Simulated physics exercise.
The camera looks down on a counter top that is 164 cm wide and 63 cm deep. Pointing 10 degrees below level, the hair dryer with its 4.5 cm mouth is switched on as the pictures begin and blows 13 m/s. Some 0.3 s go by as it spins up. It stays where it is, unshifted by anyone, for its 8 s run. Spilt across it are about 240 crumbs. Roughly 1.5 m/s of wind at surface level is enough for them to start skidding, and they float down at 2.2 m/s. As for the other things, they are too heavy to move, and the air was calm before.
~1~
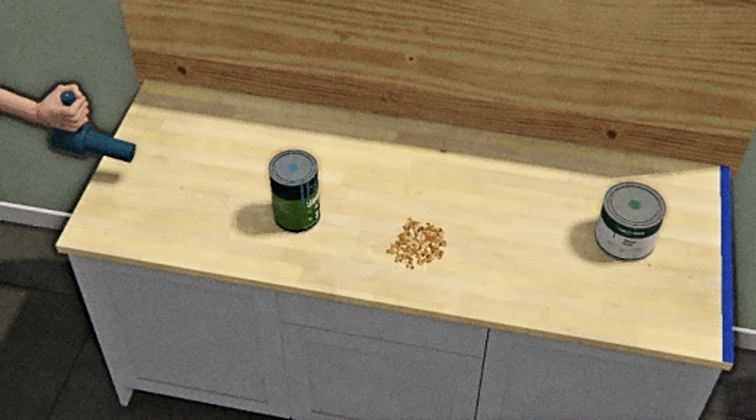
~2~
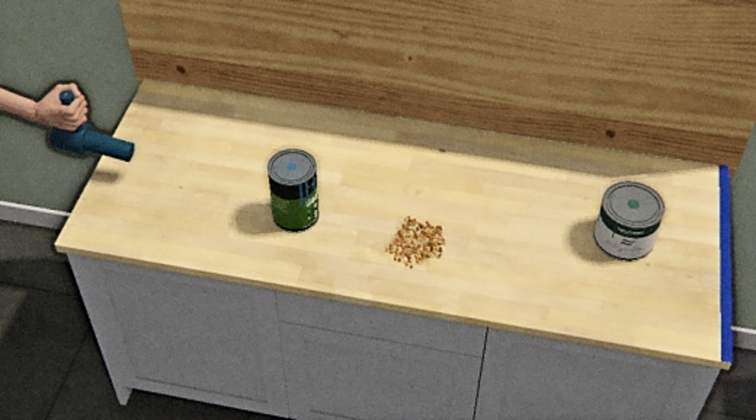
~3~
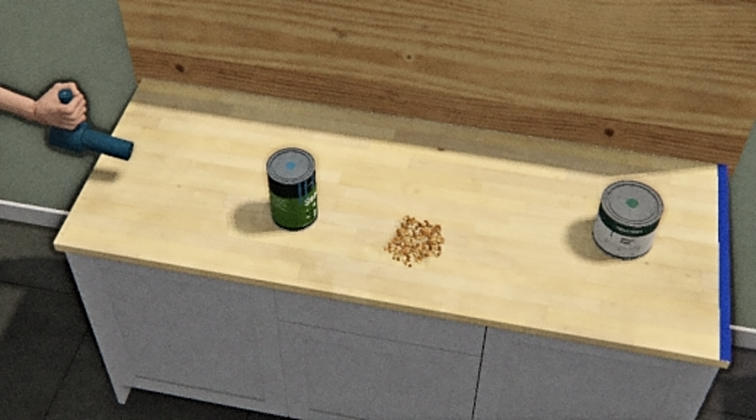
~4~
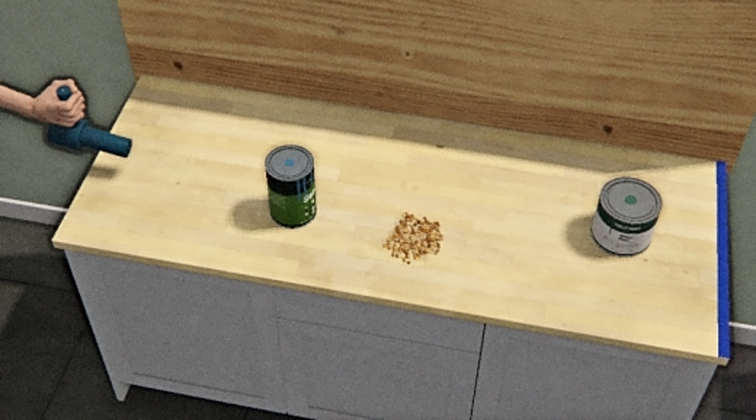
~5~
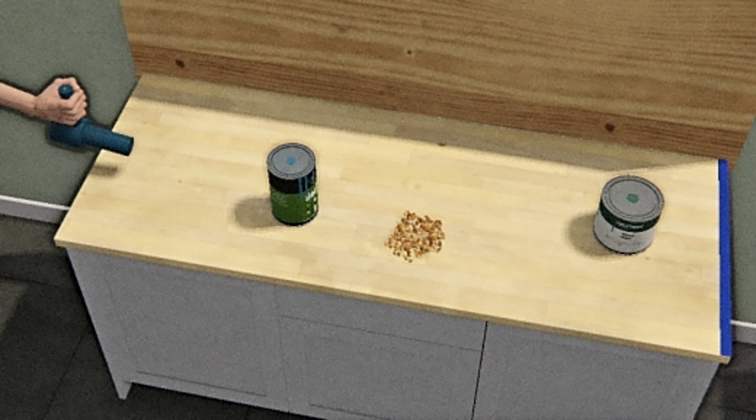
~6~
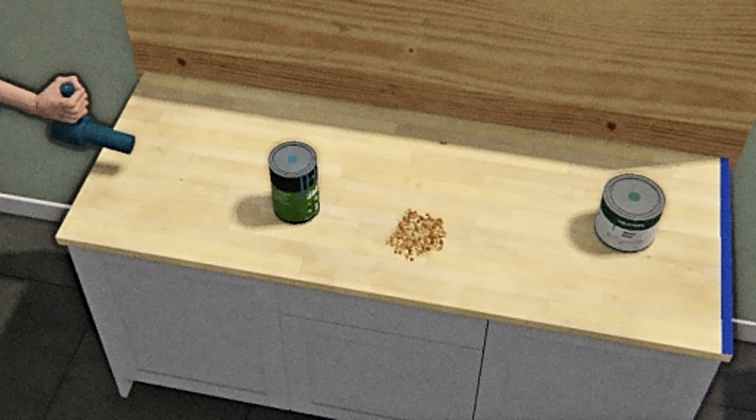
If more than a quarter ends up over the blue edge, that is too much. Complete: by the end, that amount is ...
Not reached.
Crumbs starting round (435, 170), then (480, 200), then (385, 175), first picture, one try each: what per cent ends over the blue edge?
In turn: 100 per cent, 80 per cent, 100 per cent.
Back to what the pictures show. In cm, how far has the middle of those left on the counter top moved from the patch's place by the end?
The middle ends up about 5 cm from the start.
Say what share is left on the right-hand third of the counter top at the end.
Something close to 20 % ends up there.
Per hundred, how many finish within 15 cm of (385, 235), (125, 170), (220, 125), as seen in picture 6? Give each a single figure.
First spot near 60 %, second near 0 %, third near 0 %.
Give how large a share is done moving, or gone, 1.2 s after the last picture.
It comes to some 30 per cent.
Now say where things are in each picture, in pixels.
The middle of the crumbs is near (420, 242), none has stirred yet and the mouth of the hair dryer is at (133, 154), in the first picture.
The middle of the crumbs is near (419, 239), none has stirred yet and the blue edge is centred on (730, 257), in the second picture.
The middle of the crumbs is near (418, 238), none has stirred yet, the top of a tin is at (291, 165) and the top of a tin is at (633, 203), in the third picture.
The middle of the crumbs is near (417, 235) and none has stirred yet, in the fourth picture.
The middle of the crumbs is near (419, 233) and none has stirred yet, in the fifth picture.
The middle of the crumbs is near (420, 231) and none has stirred yet, in the sixth picture.
Then, 1.2 s after the last picture, 72 % are on the move or not yet settled, 0 % are over the blue edge; the middle of those still in play is near (425, 240).
Then, 2.2 s after the last picture, 70 % are on the move or not yet settled, 0 % are over the blue edge; the middle of those still in play is near (426, 241).
Then, 4.1 s after the last picture, 66 % are on the move or not yet settled, 1 % are over the blue edge; the middle of those still in play is near (428, 243).
Then, 7.7 s after the last picture, at the end, 1 % are over the blue edge; the middle of those still in play is near (429, 243).
